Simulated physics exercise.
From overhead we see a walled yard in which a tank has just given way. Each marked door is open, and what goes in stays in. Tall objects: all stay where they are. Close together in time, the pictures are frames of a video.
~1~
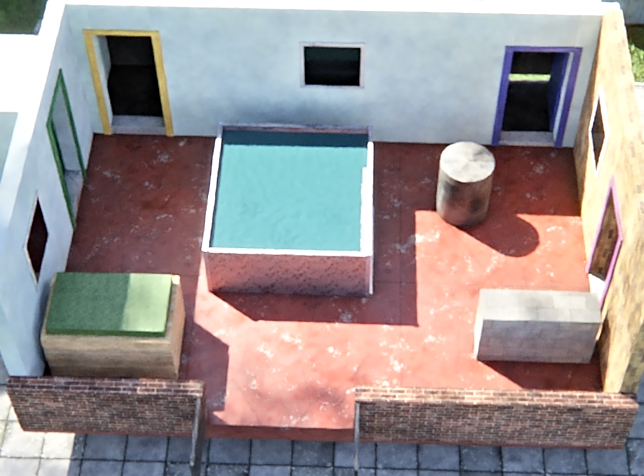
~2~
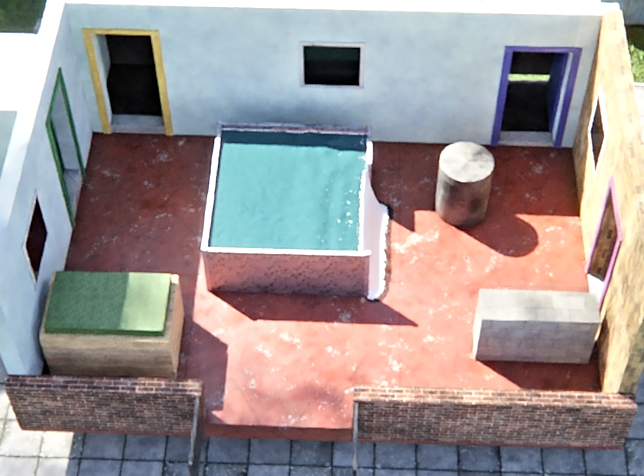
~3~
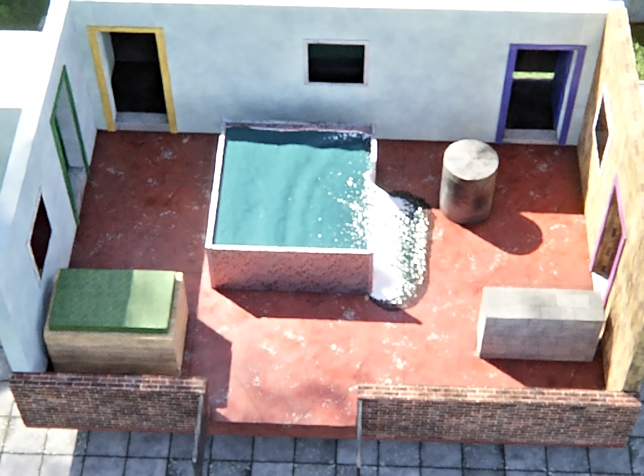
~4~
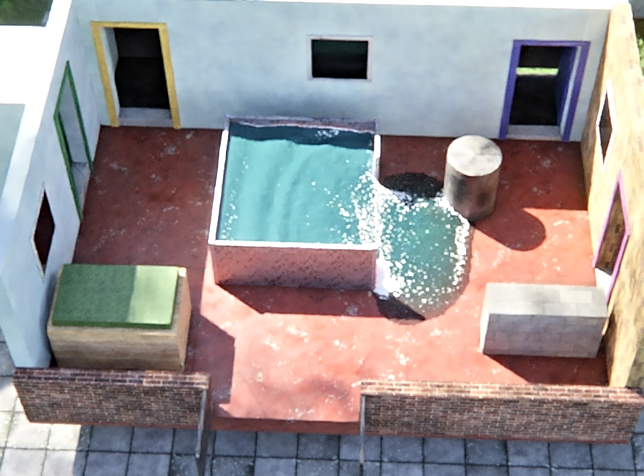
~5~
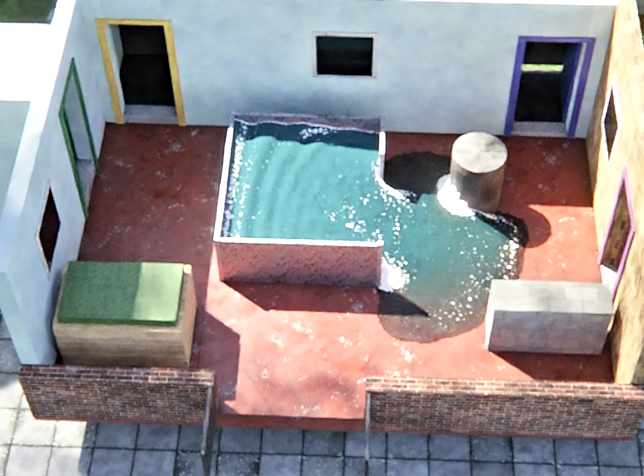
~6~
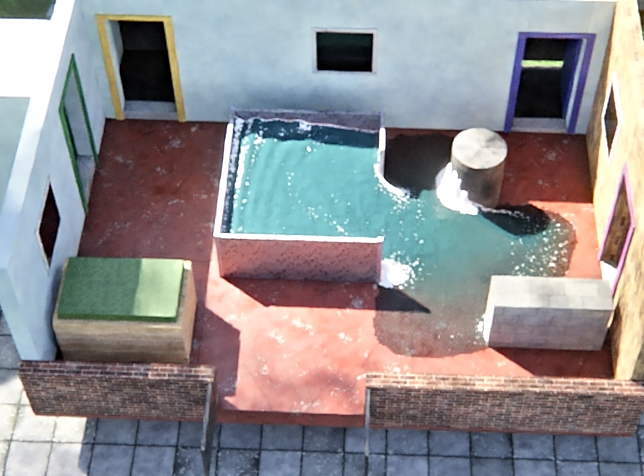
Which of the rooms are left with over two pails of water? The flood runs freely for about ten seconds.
The blue door will top two buckets. The yellow door will not top two buckets. The green door will not top two buckets. The purple door will top two buckets.
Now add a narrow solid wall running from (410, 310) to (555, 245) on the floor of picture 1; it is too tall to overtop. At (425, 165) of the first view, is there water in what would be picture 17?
I'd say it ends up swamped.
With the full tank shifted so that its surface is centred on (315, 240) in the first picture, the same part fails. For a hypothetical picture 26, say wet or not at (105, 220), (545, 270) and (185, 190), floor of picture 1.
Going through them in turn: Still bare, waterlogged and still bare.
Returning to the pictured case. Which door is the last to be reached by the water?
My answer: The door marked green.
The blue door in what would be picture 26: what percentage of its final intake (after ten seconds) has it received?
Share at that point: Close to 30 in a hundred.
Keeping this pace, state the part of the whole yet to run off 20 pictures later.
Result: Close to 78 %.
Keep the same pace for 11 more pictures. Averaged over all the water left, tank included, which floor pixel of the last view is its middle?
Near pixel (410, 235).
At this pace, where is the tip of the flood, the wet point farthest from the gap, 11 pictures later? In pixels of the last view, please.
Pixel estimate: (615, 409).
A moment on, water covers 35 % of the floor; the blue door wet at the sill, nothing in, the yellow door not reached, the green door not reached, the purple door far over two buckets in.
Next, water covers 45 % of the floor; the blue door under two buckets in, the yellow door not reached, the green door not reached, the purple door far over two buckets in.
Then, water covers 60 % of the floor; the blue door far over two buckets in, the yellow door not reached, the green door not reached, the purple door far over two buckets in.
Later, water covers 80 % of the floor; the blue door far over two buckets in, the yellow door wet at the sill, nothing in, the green door wet at the sill, nothing in, the purple door far over two buckets in.
In the end, water covers 100 % of the floor; the blue door far over two buckets in, the yellow door wet at the sill, nothing in, the green door wet at the sill, nothing in, the purple door far over two buckets in.
